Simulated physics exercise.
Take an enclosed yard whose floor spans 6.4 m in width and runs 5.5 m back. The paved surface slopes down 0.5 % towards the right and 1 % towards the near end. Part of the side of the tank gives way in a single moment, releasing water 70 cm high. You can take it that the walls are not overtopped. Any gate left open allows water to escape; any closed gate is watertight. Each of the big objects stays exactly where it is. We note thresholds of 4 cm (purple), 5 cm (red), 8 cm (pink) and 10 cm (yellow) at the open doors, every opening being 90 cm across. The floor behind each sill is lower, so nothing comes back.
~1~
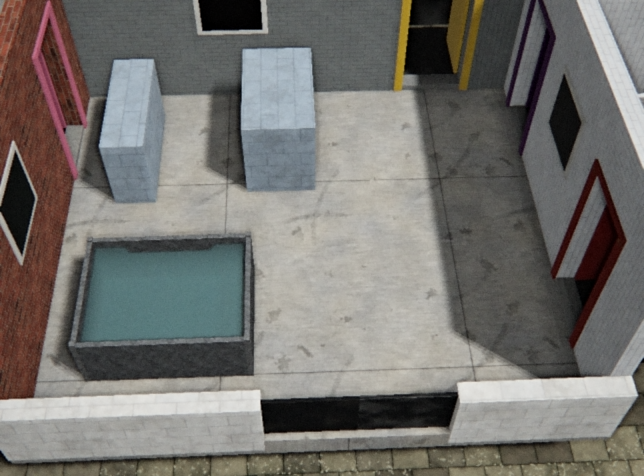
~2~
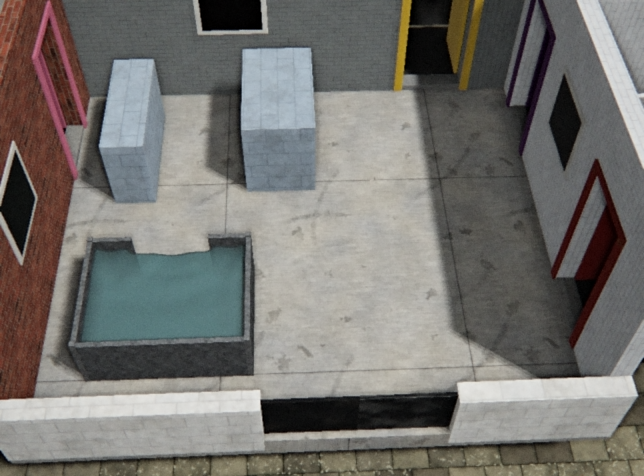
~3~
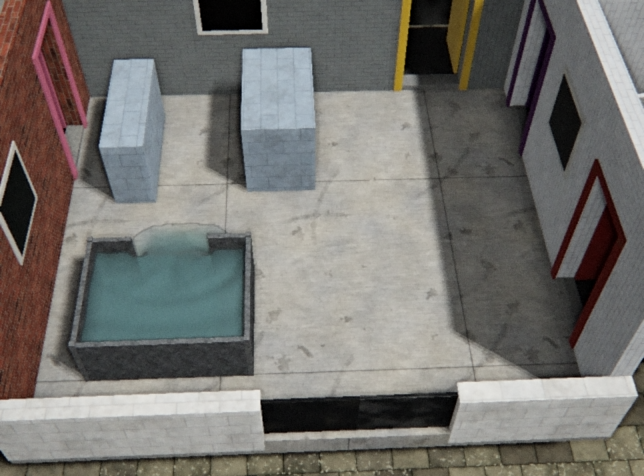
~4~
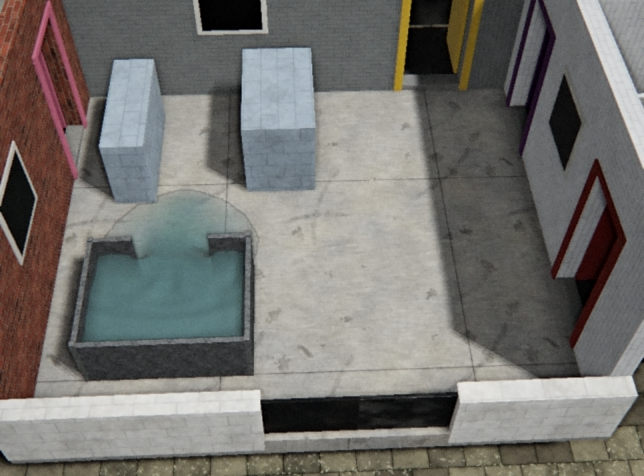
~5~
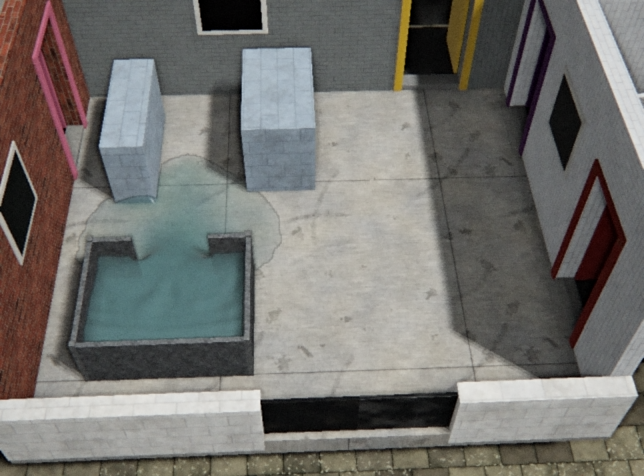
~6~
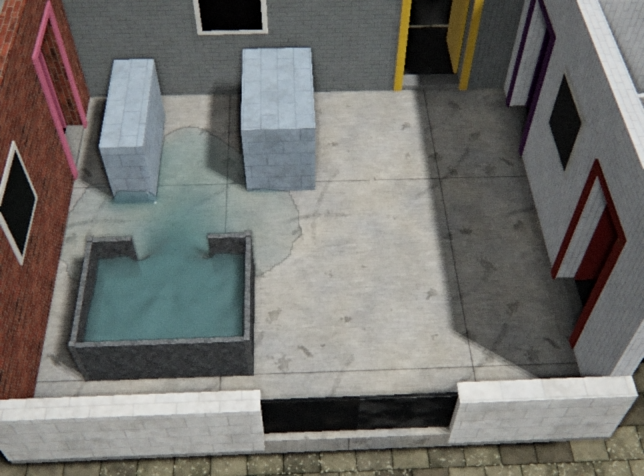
Water pours through a gap in the tank's far side and spreads between two pale blocks.
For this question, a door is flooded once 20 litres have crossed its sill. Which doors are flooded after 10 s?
My prediction: The purple door lets in more than the limit, the red door lets in less than the limit, the pink door lets in more than the limit, the yellow door lets in less than the limit.
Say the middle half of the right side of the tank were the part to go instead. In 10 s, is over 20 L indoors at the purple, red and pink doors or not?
Then: Purple beyond it, red beyond it, pink short of it.
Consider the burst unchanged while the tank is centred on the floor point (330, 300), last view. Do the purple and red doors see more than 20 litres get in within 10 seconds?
Then: Purple over, red not over.
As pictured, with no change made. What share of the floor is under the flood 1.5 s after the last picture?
40 %.
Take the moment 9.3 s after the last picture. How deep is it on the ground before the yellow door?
Around 1.0 cm deep.
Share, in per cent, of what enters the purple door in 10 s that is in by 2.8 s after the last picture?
That works out near 10%.
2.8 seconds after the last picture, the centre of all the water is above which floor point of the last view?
At roughly (207, 207).
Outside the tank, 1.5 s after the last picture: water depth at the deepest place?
It gets to some 32 cm.
Then, 0.7 s after the last picture water covers 25 % of the floor and is deepest (38 cm) near (233, 95); purple door not reached, red door not reached, pink door 5 cm at the sill, 0 L in, yellow door not reached.
Then, 1.5 s after the last picture water covers 40 % of the floor and is deepest (32 cm) near (232, 103); purple door not reached, red door not reached, pink door 6 cm at the sill, 0 L in, yellow door not reached.
Then, 2.8 s after the last picture water covers 55 % of the floor and is deepest (23 cm) near (243, 137); purple door 10 cm at the sill, 6 L in, red door not reached, pink door 18 cm at the sill, 9 L in, yellow door 4 cm at the sill, 0 L in.
Then, 5.3 s after the last picture water covers 70 % of the floor and is deepest (20 cm) near (29, 429); purple door 8 cm at the sill, 57 L in, red door 4 cm at the sill, 0 L in, pink door 11 cm at the sill, 57 L in, yellow door 2 cm at the sill, 0 L in.
Then, 9.3 s after the last picture water covers 90 % of the floor and is deepest (14 cm) near (582, 409); purple door 4 cm at the sill, 70 L in, red door 10 cm at the sill, 2 L in, pink door 5 cm at the sill, 61 L in, yellow door 1 cm at the sill, 0 L in.
